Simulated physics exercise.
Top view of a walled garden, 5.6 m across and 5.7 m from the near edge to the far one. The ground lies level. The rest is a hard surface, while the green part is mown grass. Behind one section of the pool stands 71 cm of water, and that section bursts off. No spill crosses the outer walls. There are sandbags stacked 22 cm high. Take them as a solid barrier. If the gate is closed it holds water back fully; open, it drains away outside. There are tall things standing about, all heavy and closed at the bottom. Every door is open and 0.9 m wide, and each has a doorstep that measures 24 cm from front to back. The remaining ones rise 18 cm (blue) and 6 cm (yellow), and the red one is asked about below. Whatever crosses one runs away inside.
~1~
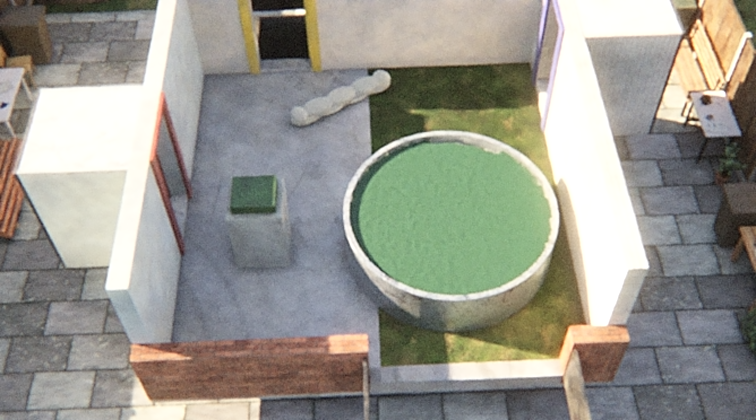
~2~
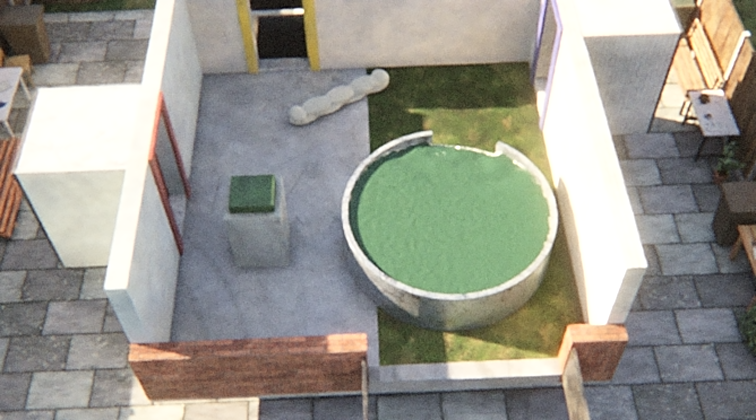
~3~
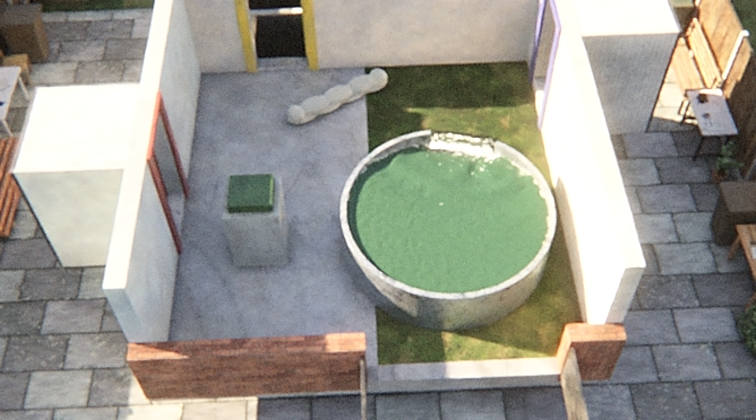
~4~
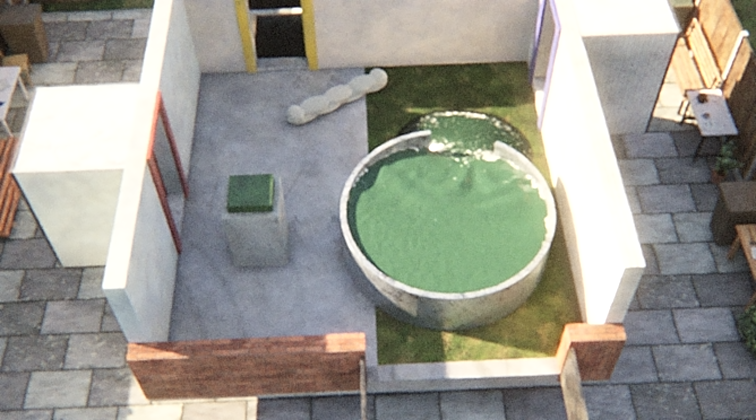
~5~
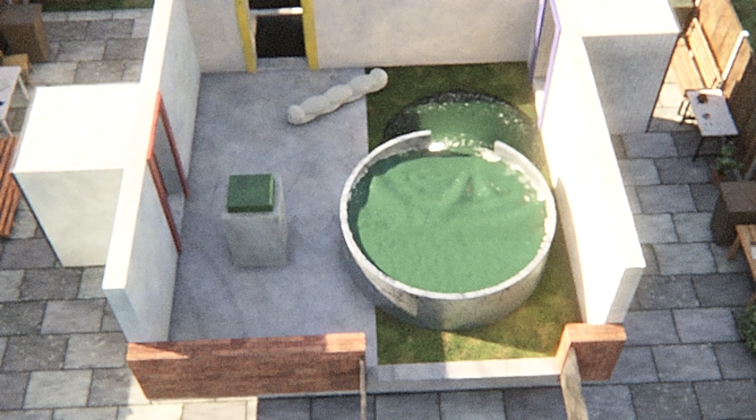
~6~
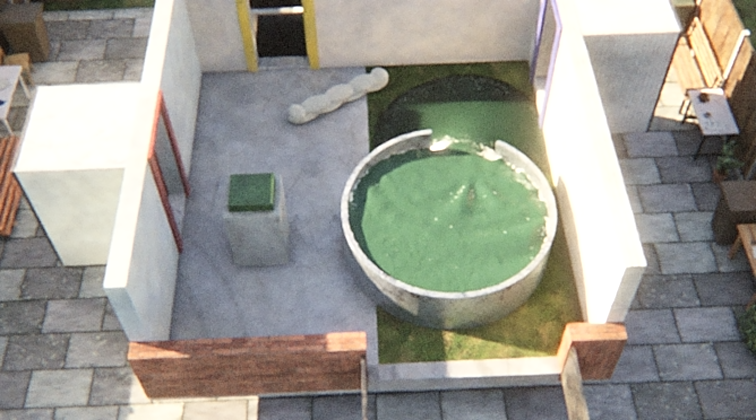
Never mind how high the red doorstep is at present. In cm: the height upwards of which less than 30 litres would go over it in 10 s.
12 cm.
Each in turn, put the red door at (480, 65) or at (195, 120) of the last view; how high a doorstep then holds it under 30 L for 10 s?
31 and 9.0 cm.
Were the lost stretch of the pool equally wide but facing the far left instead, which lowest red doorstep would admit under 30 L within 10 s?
About 11.5 centimetres.
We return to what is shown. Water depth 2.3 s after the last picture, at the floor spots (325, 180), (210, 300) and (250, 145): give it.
Ordered as asked: 1, 0, 0 cm.
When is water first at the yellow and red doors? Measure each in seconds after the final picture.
It gets to yellow at 1.4 s, and to red at 3.6 s.
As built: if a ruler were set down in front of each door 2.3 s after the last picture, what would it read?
Reading in centimetres: Blue = 32, yellow = 5, red = 0.
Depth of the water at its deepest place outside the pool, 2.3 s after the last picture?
I'd estimate roughly 34 cm.
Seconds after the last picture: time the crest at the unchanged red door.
Peak time: Around 4.5 s.
Then, 0.7 s after the last picture water covers 25 % of the floor, deepest (48 cm) near (518, 64); it has not reached the red door.
Then, 2.3 s after the last picture water covers 45 % of the floor, deepest (34 cm) near (481, 96); it has not reached the red door.
Then, 9.3 s after the last picture water covers 95 % of the floor, deepest (17 cm) near (531, 186); 14 cm at the red door, 48 litres in over its 11 cm doorstep.
At the red door as built, the water peaked near 17 cm, 4.7 s after the last picture.
With a doorstep of 11 cm, 48 litres would have come in within the 10 s; with 14.5 cm, 9 litres. So under 30 litres takes about 12 cm.
